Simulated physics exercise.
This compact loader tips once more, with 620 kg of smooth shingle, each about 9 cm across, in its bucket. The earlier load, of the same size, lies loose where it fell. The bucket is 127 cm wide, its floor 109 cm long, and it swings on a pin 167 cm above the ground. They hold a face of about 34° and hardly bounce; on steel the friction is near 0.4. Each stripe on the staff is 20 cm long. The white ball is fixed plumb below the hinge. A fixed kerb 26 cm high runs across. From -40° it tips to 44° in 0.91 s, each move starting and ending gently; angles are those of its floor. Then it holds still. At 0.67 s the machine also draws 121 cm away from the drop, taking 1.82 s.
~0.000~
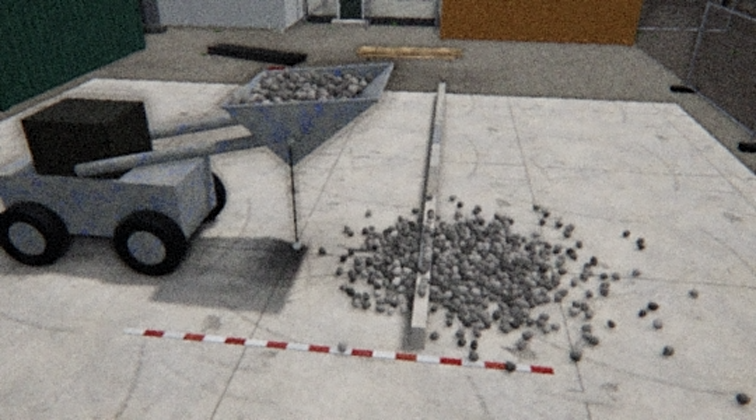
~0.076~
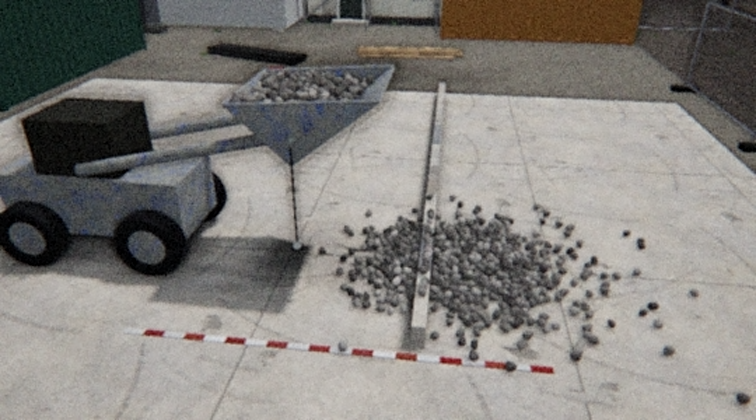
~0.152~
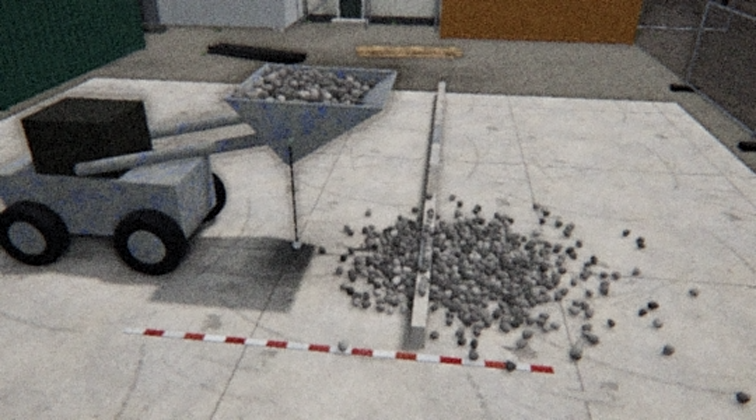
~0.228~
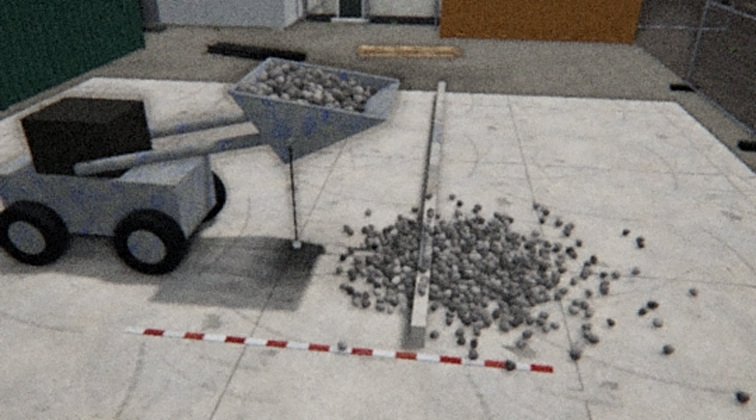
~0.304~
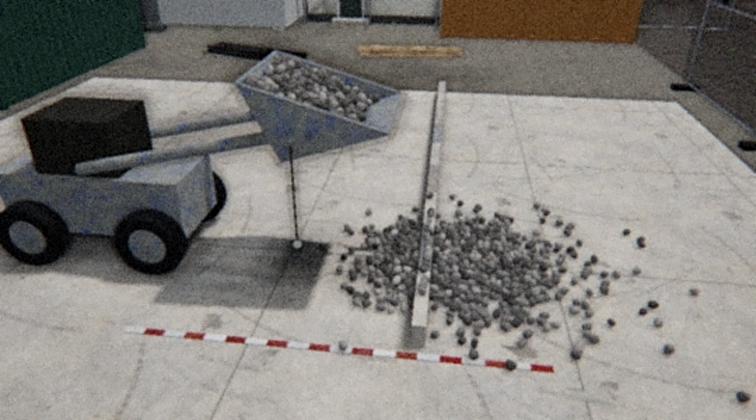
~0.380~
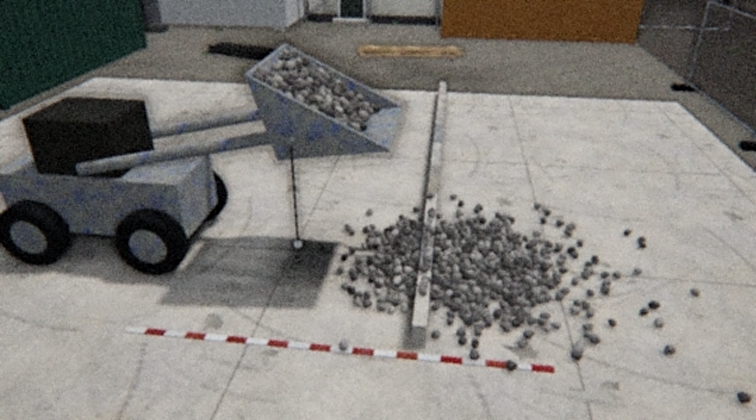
A grey loader stood on a pale concrete yard holding up a bucket full of stones, then slowly tilted the bucket's front edge down to the right, beside a loose heap spread around a kerb.
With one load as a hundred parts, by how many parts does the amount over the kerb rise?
Some 5 per cent is added.
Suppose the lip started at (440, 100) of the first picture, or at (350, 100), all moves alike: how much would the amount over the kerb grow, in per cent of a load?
Near 60 per cent from the first place, 0 from the second.
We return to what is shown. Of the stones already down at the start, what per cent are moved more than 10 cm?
Roughly 10 per cent of them.
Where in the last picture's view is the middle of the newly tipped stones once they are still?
Near (384, 249).
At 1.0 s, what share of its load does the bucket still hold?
About 60 per cent.
After 0.7 s the floor is at 31°; in per cent of one load, 100 in the bucket, 28 on this side of the kerb, 72 over the kerb; the foremost stones are at (659, 282).
After 1.0 s the floor is at 44°; in per cent of one load, 60 in the bucket, 68 on this side of the kerb, 72 over the kerb; the foremost stones are at (659, 282).
After 2.9 s the floor is at 44°; in per cent of one load, 0 in the bucket, 123 on this side of the kerb, 76 over the kerb; the foremost stones are at (659, 282).
After 5.8 s the floor is at 44°; in per cent of one load, 0 in the bucket, 123 on this side of the kerb, 76 over the kerb; the foremost stones are at (659, 282). Net gain over the kerb, 5.
